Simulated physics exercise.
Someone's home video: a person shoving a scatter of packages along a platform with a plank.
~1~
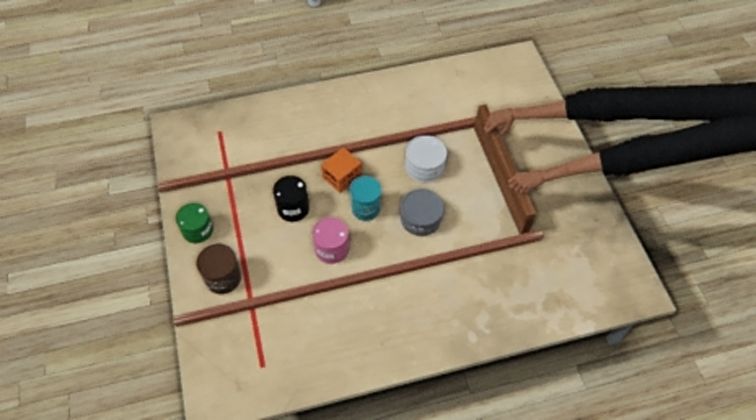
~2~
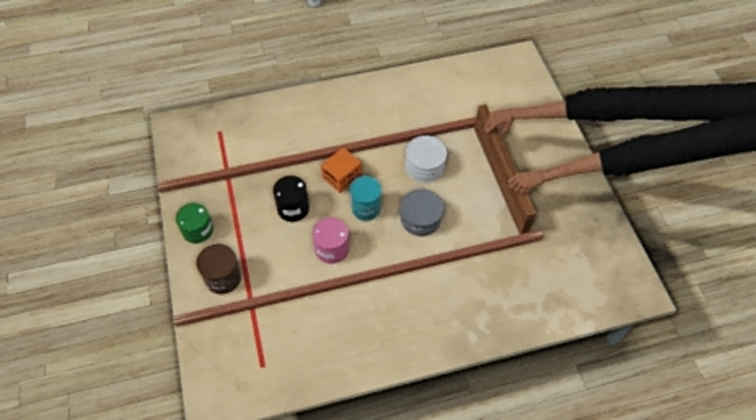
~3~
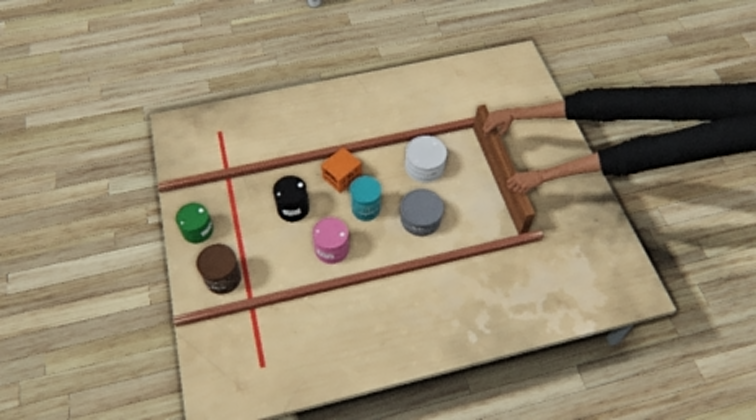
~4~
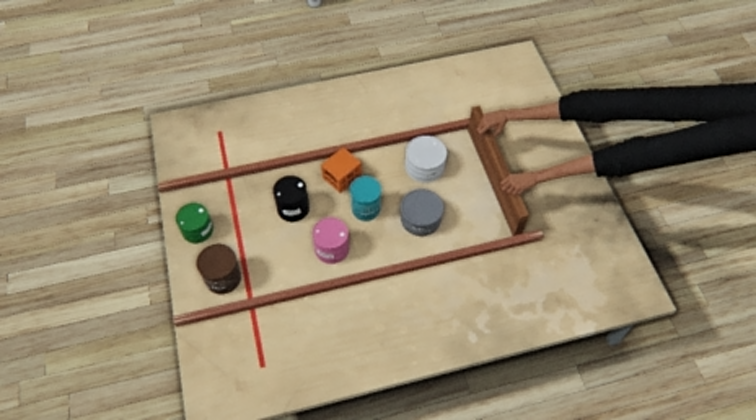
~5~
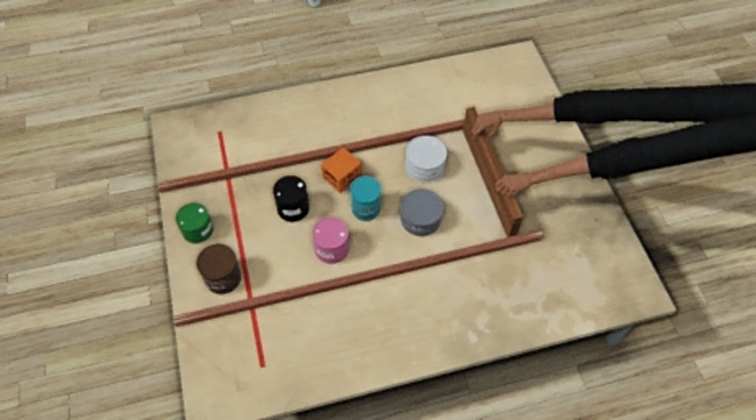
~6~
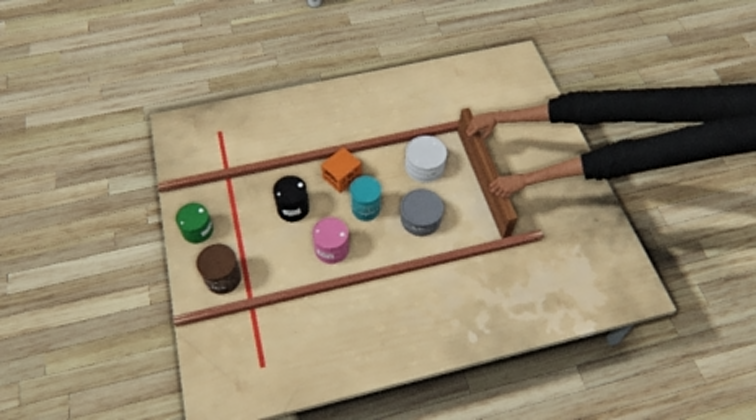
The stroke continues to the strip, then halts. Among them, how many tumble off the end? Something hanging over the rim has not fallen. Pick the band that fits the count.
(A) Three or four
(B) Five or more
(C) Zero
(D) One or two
D.
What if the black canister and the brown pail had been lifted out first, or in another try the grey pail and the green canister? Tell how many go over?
Fallen: 0 in the first try, 0 in the other.
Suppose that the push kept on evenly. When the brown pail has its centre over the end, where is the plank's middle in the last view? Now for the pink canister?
First near (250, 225), second near (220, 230).
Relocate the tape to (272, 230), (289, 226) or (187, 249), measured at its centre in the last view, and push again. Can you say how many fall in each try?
Per try in turn: 0, 0, 5.
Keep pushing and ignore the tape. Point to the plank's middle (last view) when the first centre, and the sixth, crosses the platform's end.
I'd say close to (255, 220), then close to (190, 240).
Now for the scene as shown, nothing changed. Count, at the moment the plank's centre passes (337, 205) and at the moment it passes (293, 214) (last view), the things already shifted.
Moved so far: 6, then 7.
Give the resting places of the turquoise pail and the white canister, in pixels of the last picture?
(207, 235) and (212, 207).
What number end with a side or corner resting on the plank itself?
2 of them.
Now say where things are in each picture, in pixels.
The first picture shows green canister (195, 223); brown pail (220, 270); black canister (292, 199); plank (503, 168); tape (239, 237).
The second picture shows brown pail (220, 270); pink canister (331, 241).
The third picture shows black canister (292, 199); orange crate (342, 170).
The fourth picture shows green canister (195, 223); turquoise pail (366, 199).
The fifth picture shows brown pail (220, 270); grey pail (422, 213).
The sixth picture shows green canister (195, 223); brown pail (220, 270); black canister (292, 199); plank (485, 172); tape (239, 237).
Early on, none off yet; green canister at rest near (195, 223); brown pail at rest near (220, 270); black canister at rest near (292, 199).
Finally, the number that fall off is one or two; lost, brown pail and green canister.
